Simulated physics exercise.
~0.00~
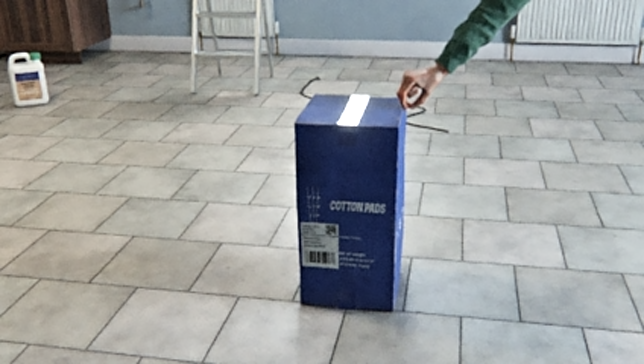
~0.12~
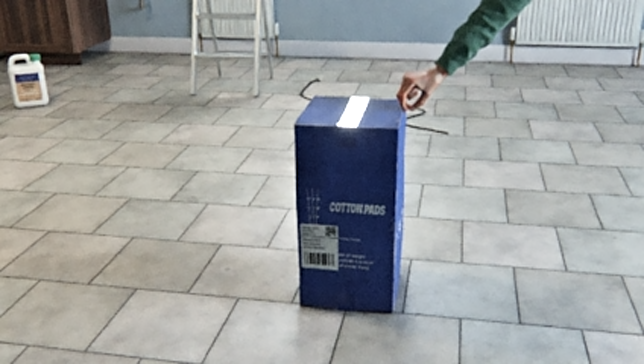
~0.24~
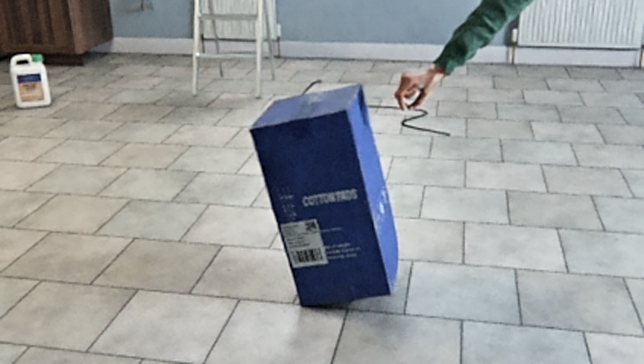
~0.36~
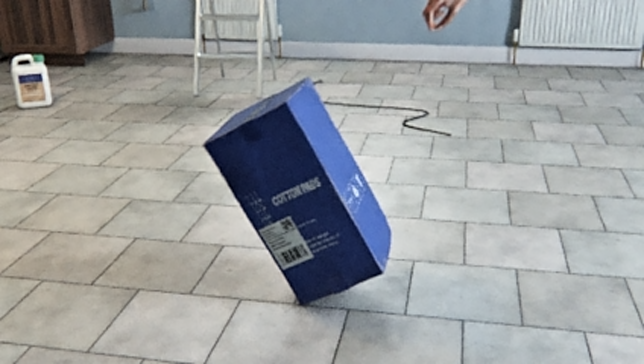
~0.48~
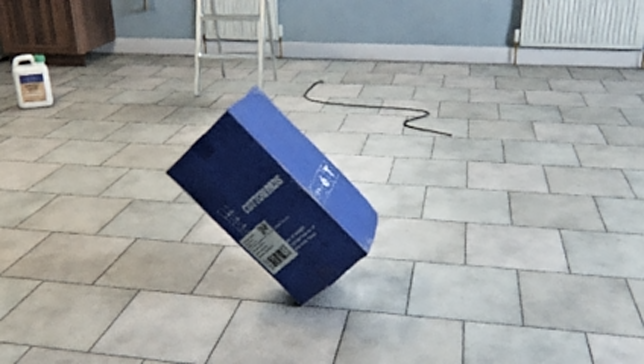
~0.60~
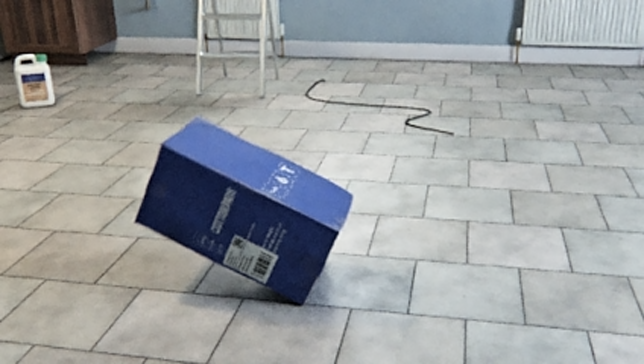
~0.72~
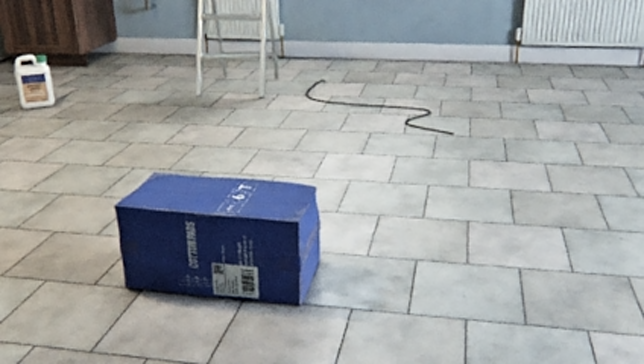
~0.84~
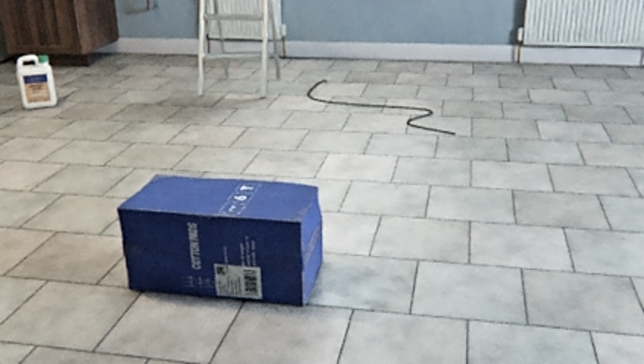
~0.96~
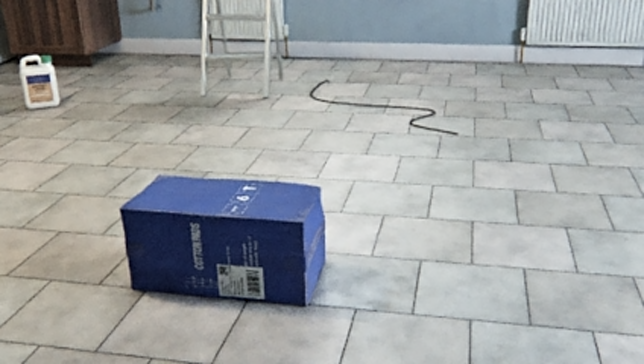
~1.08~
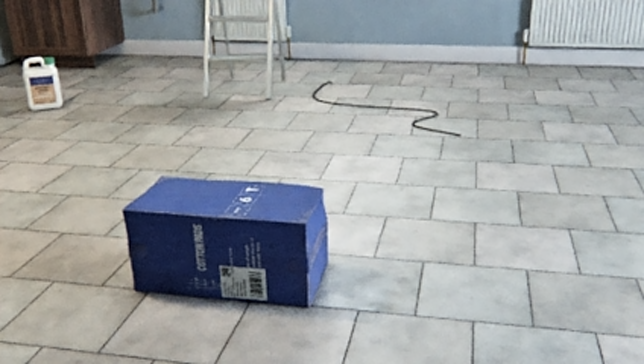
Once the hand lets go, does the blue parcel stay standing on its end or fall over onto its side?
The blue parcel falls over to the left and ends up lying on its side on the tiled floor.
